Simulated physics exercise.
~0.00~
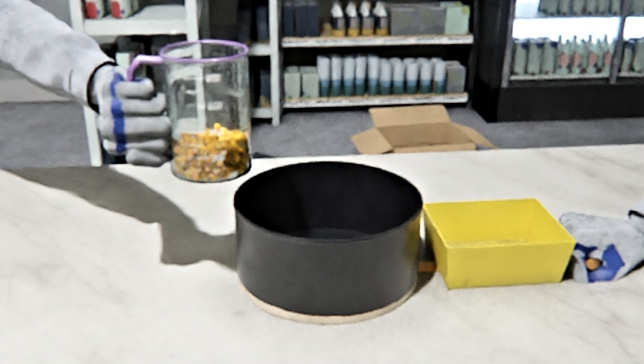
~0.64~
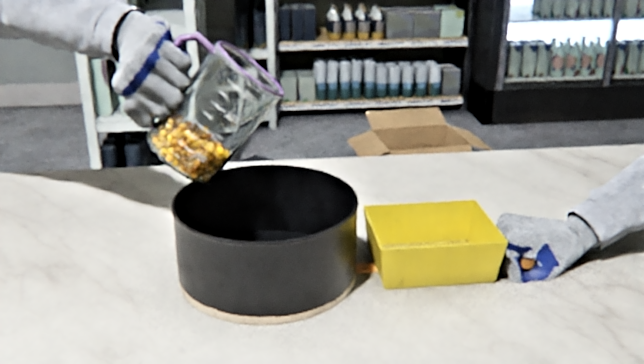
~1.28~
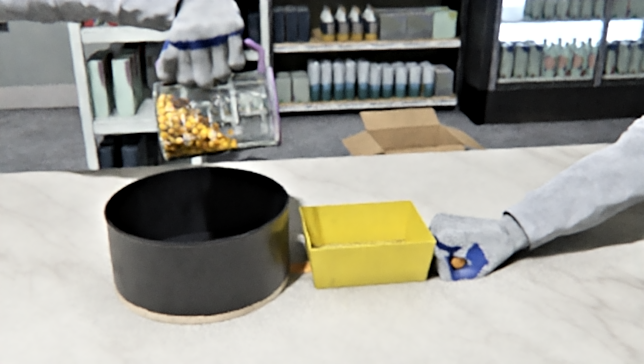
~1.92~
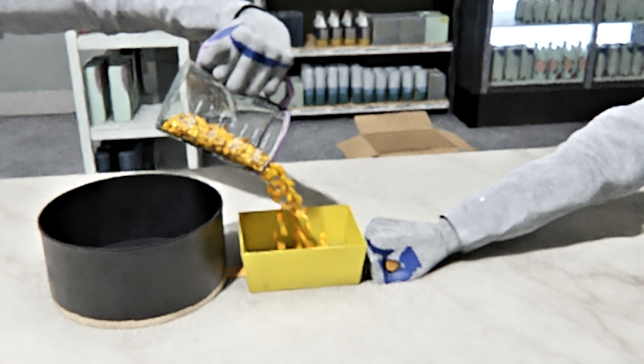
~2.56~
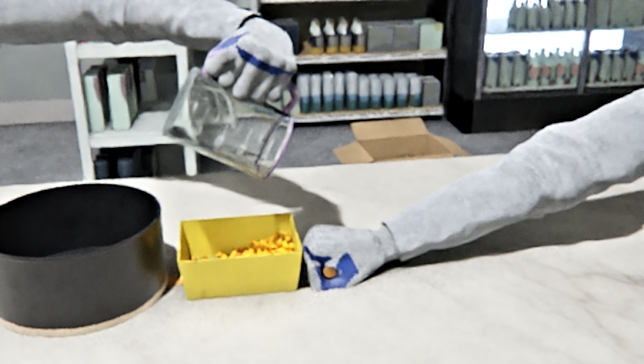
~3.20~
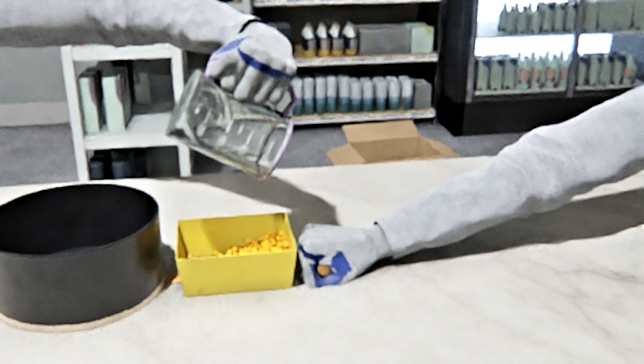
A gloved hand tips a jug of maize kernels, emptying them all into the yellow tin.
